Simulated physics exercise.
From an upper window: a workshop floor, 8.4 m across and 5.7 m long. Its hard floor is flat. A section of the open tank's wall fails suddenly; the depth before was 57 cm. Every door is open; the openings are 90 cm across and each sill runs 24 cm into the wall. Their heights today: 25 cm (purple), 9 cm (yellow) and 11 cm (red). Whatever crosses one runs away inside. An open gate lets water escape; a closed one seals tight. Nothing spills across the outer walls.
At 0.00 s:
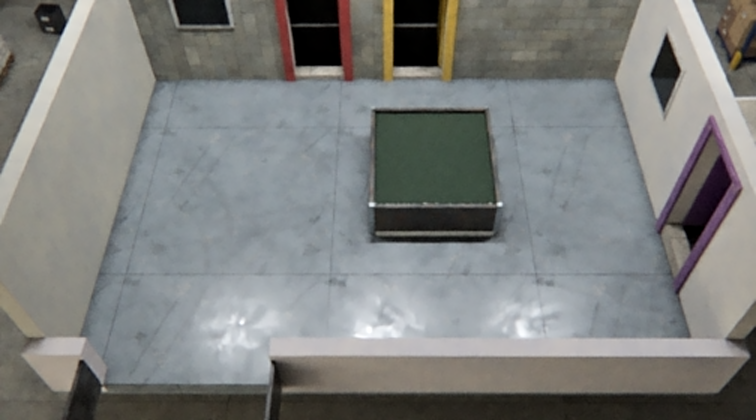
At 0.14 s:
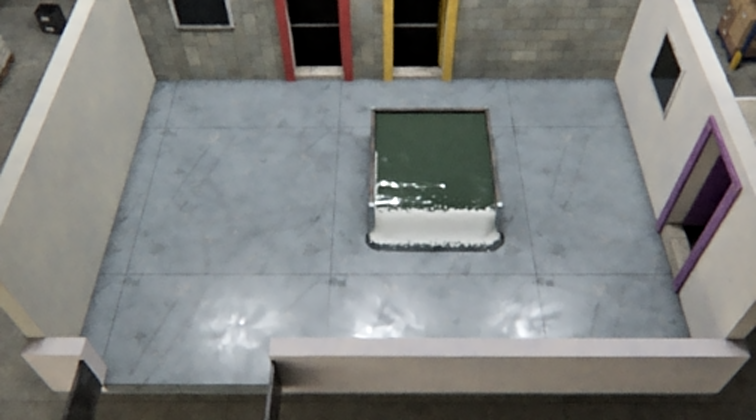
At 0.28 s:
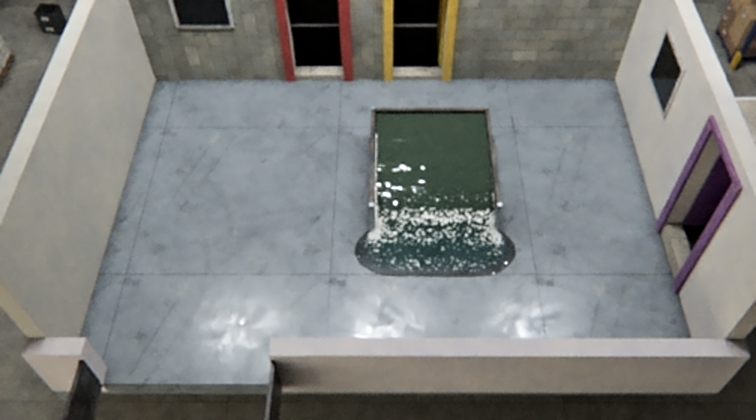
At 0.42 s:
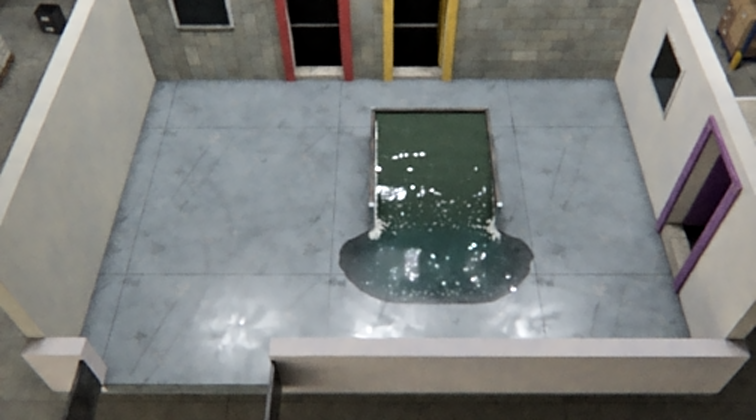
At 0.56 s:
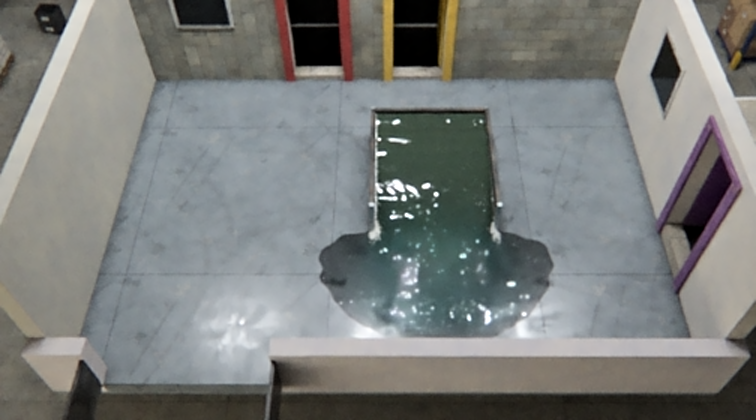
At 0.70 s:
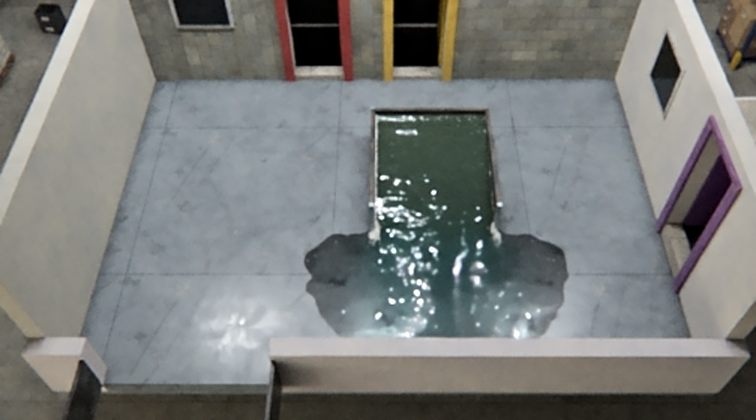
Water pours from the front of the open tank and spreads across the grey floor.
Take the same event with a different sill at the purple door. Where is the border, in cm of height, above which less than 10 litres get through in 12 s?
Close to 9.5 cm is just enough.
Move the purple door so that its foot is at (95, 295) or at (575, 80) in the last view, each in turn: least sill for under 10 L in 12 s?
About 10.5 and 9.5 cm.
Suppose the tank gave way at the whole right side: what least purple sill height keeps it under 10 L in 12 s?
Some 19 cm.
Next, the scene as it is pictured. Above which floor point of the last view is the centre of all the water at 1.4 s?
At about (435, 239).
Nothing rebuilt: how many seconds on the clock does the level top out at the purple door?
Around 3.6 s.
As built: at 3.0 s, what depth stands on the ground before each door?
In cm: Purple 10, yellow 0, red 0.
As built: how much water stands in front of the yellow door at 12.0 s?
Roughly 4.0 cm deep.
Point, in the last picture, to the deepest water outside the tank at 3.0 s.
Near (693, 368).
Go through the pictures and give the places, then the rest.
In the first frame, the open tank at (432, 158) is whole and still, 57 cm deep; the purple door at (691, 216) is dry.
In the second frame, the gap is at (434, 222), the front 0.3 m out at (377, 245); the back of the open tank holds 57 cm.
In the third frame, the front is at (434, 272), 0.8 m from the gap at (434, 224); 1.4 m2 of floor is wet, 57 cm left at the back.
In the fourth frame, water pours out at (434, 224) and has run 1.2 m, to (389, 297); about 8 cm deep outside, 57 cm at the back.
In the fifth frame, water pours out at (434, 225) and has run 1.8 m, to (411, 335); about 7 cm deep outside, 54 cm at the back.
In the sixth frame, water pours out at (434, 225) and has run 2.3 m, to a hidden place; about 6 cm deep outside, 48 cm at the back; 1.9 m in a straight line remain to the purple door at (691, 216).
After 1.4 s water covers 20 % of the floor, deepest (36 cm) near (434, 355); it has not reached the purple door.
After 3.0 s water covers 35 % of the floor, deepest (30 cm) near (693, 368); 10 cm at the purple door, 0 litres in over its 25 cm sill.
After 12.0 s water covers 100 % of the floor, deepest (8 cm) near (352, 97); 3 cm at the purple door, 0 litres in over its 25 cm sill.
At the purple door as built, the water arrived by 2.7 s and peaked near 14 cm at 3.6 s.
Run again over the same 12 s with other heights there, 15 litres in over 8.5 cm, 5 litres over 11 cm. The limit of 10 litres is kept from about 9.5 cm up.
